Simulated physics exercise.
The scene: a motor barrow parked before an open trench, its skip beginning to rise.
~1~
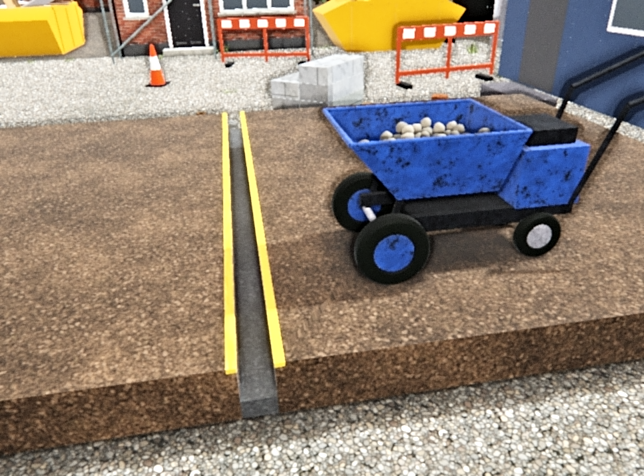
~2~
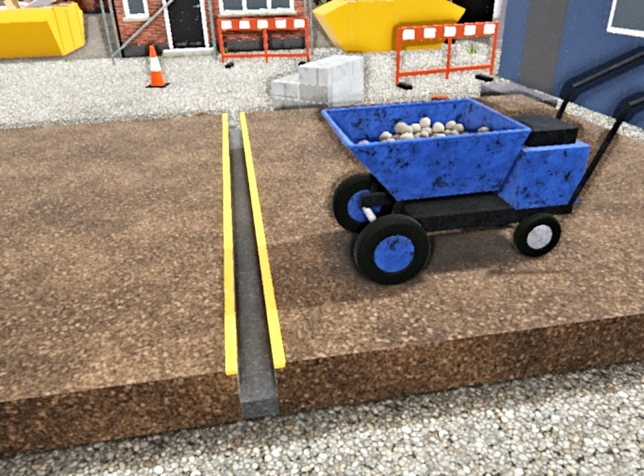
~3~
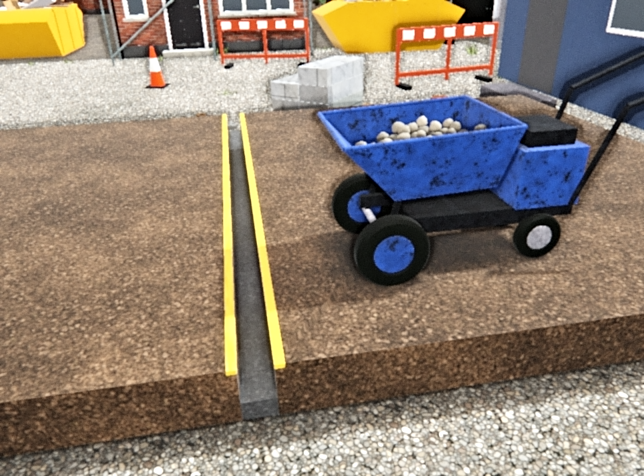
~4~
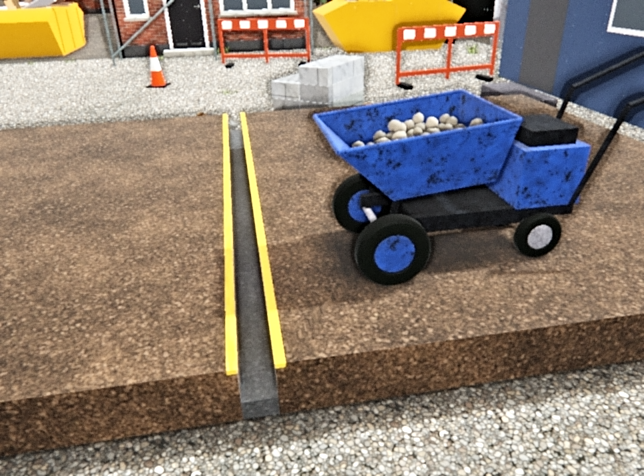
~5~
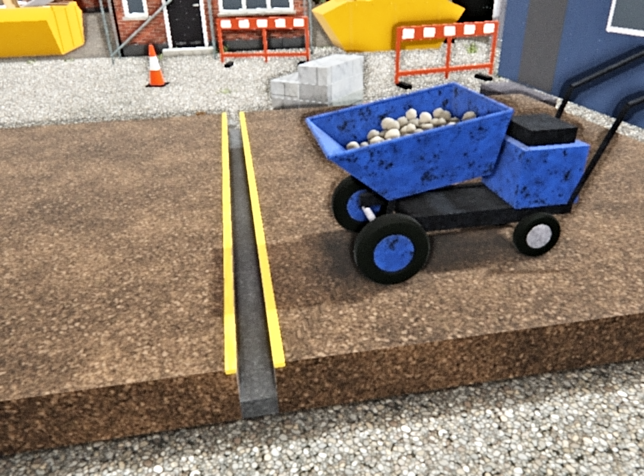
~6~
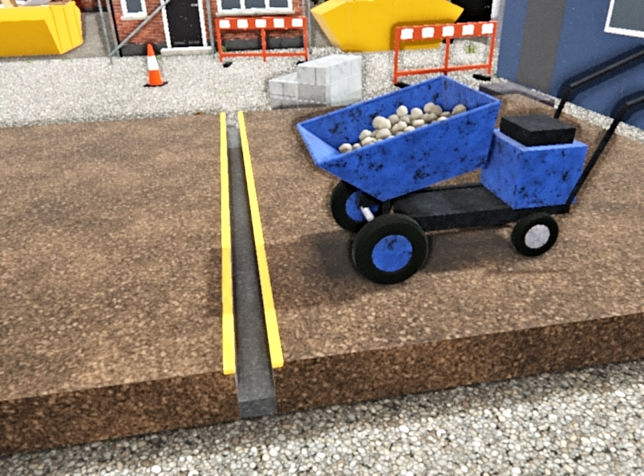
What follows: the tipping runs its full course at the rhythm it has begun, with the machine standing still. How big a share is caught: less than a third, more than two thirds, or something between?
It catches between a third and two thirds.
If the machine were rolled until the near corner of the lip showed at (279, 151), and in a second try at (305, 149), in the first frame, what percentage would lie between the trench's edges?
Roughly 0 per cent, and 0 per cent.
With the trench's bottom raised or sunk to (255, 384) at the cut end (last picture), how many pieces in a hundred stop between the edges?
About 40 per cent.
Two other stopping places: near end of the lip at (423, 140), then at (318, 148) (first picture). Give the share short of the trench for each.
First some 50, then 0 per cent.
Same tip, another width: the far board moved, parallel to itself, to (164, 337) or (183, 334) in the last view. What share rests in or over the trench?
First some 90, then 90 per cent.
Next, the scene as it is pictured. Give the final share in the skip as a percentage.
Roughly 30 in a hundred.
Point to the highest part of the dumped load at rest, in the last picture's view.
Close to (244, 265).
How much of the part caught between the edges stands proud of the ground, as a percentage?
It comes to 20 per cent or so.
Shortly afterwards, skip tipped steeply; the whole lot in the skip.
Next, skip tipped right over; the bulk in the skip; only a few short of the trench; a little in or heaped over the trench; only a few beyond it.
Some moments later, skip tipped right over; near a quarter in the skip; only a few short of the trench; near half in or heaped over the trench; a little beyond it.
In the end, skip tipped right over; near a quarter in the skip; only a few short of the trench; near half in or heaped over the trench; a little beyond it.
